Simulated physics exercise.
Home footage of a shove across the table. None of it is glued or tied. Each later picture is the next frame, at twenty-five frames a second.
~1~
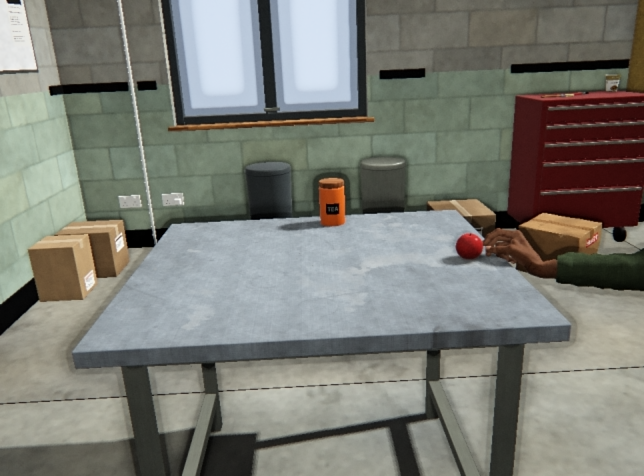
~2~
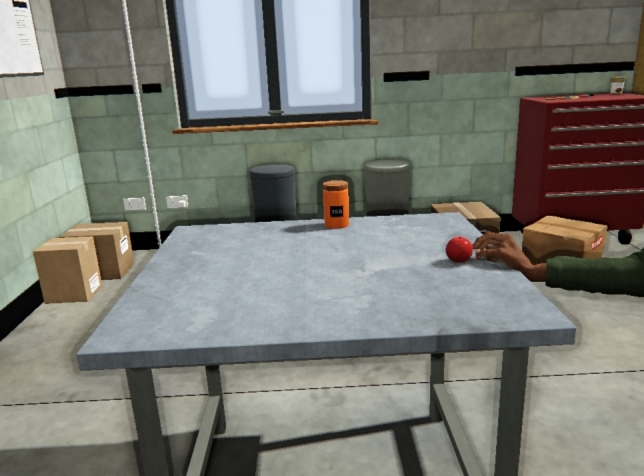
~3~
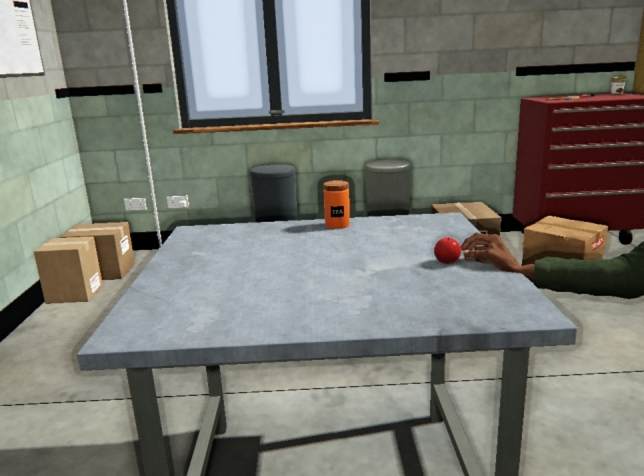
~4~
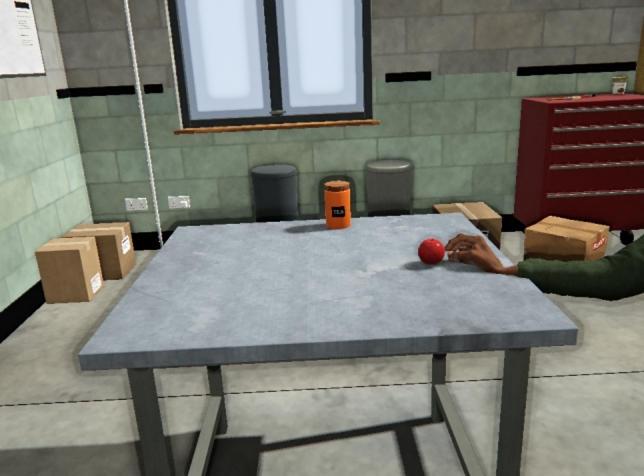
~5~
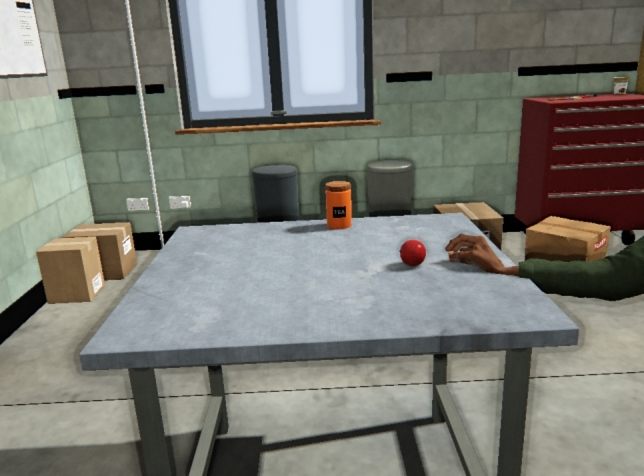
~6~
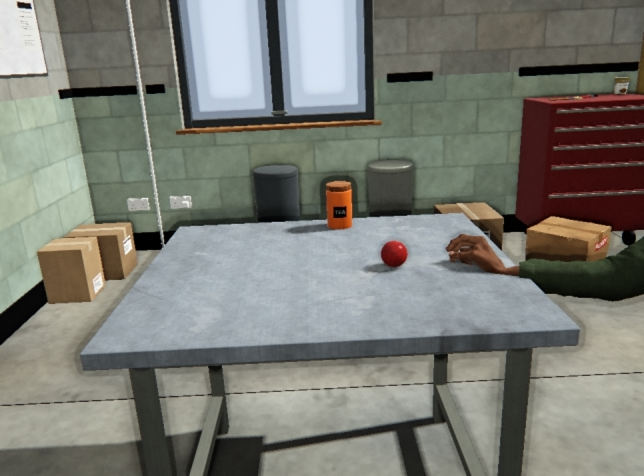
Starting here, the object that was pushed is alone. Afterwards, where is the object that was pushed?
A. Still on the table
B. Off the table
(B) Off the table.
Then, 0.20 s past the last view, red apple displaced well along near (300, 259).
Then, 0.60 s past the last view, red apple now off the table.
Then, 0.80 s past the last view, things are still on the move.
Then, 1.10 s past the last view, as before.
Finally, off the table, red apple.
